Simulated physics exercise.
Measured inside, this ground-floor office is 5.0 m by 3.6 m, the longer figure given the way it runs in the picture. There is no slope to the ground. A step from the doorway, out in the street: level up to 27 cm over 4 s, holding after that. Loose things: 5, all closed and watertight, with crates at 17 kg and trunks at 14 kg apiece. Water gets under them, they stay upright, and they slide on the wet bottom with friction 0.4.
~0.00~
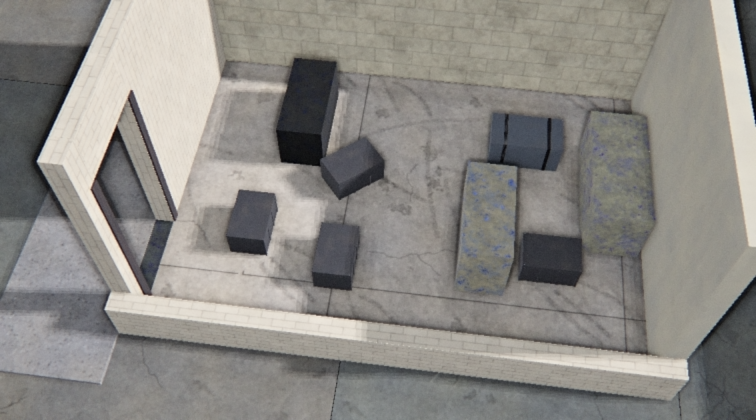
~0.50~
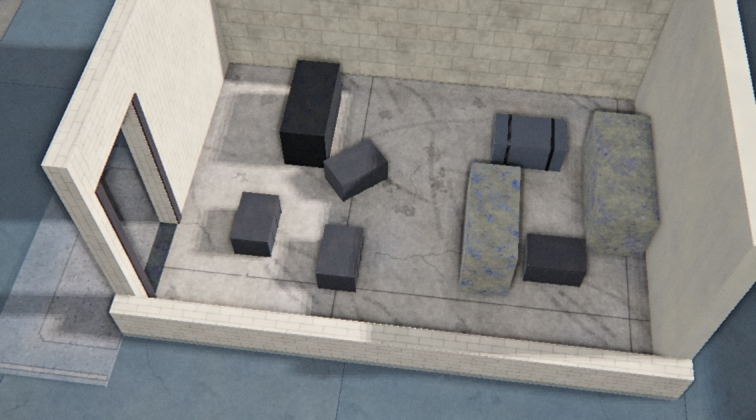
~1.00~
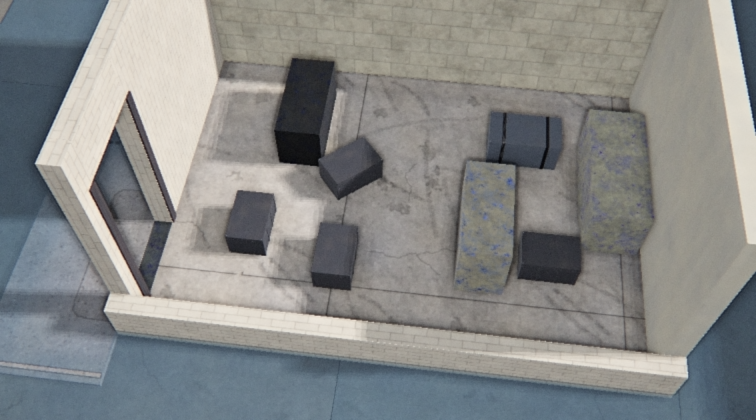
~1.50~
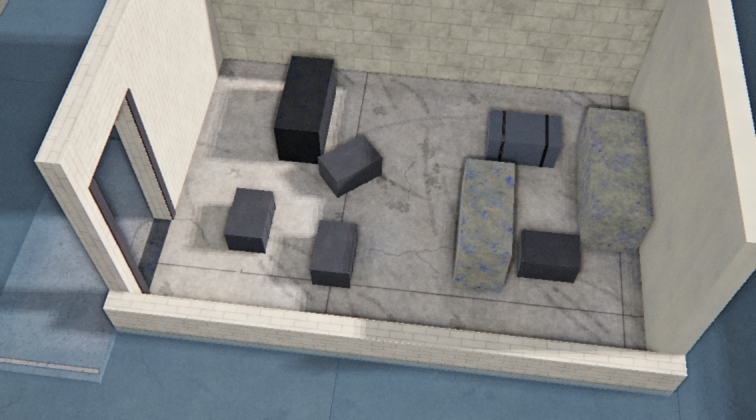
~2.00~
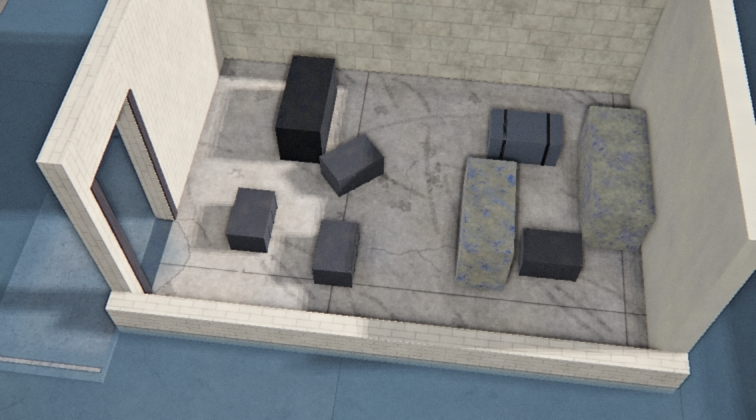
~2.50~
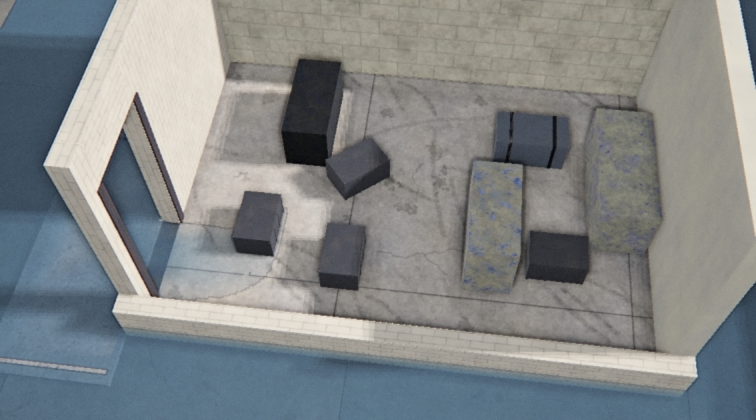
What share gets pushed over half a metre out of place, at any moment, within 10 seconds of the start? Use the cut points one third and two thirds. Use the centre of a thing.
It falls at two thirds or above.
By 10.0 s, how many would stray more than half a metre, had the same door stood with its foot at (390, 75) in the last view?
Then 3 of them would.
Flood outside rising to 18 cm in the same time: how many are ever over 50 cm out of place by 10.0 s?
With that change, 2 of them.
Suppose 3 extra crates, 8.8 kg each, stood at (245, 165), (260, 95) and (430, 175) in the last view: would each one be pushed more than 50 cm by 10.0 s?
The first one stays inside the mark, the next stays inside the mark, and the last tops the mark.
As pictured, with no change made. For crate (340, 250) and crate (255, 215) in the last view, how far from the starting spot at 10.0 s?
One is off by 250 cm, the other by 300 cm, in the order asked.
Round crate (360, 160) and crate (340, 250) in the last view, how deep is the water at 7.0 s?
4 and 14 cm.
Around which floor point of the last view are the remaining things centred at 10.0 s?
Around (507, 135).
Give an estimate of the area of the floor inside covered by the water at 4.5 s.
I'd estimate close to 6.0 m2.
After 3.5 s 0 of 5 are over 50 cm from their spots; 0 afloat.
After 4.5 s 1 of 5 are over 50 cm from their spots; 0 afloat.
After 7.0 s 2 of 5 are over 50 cm from their spots; 1 afloat.
After 10.0 s 4 of 5 are over 50 cm from their spots, and 4 have been at some point; 4 afloat.
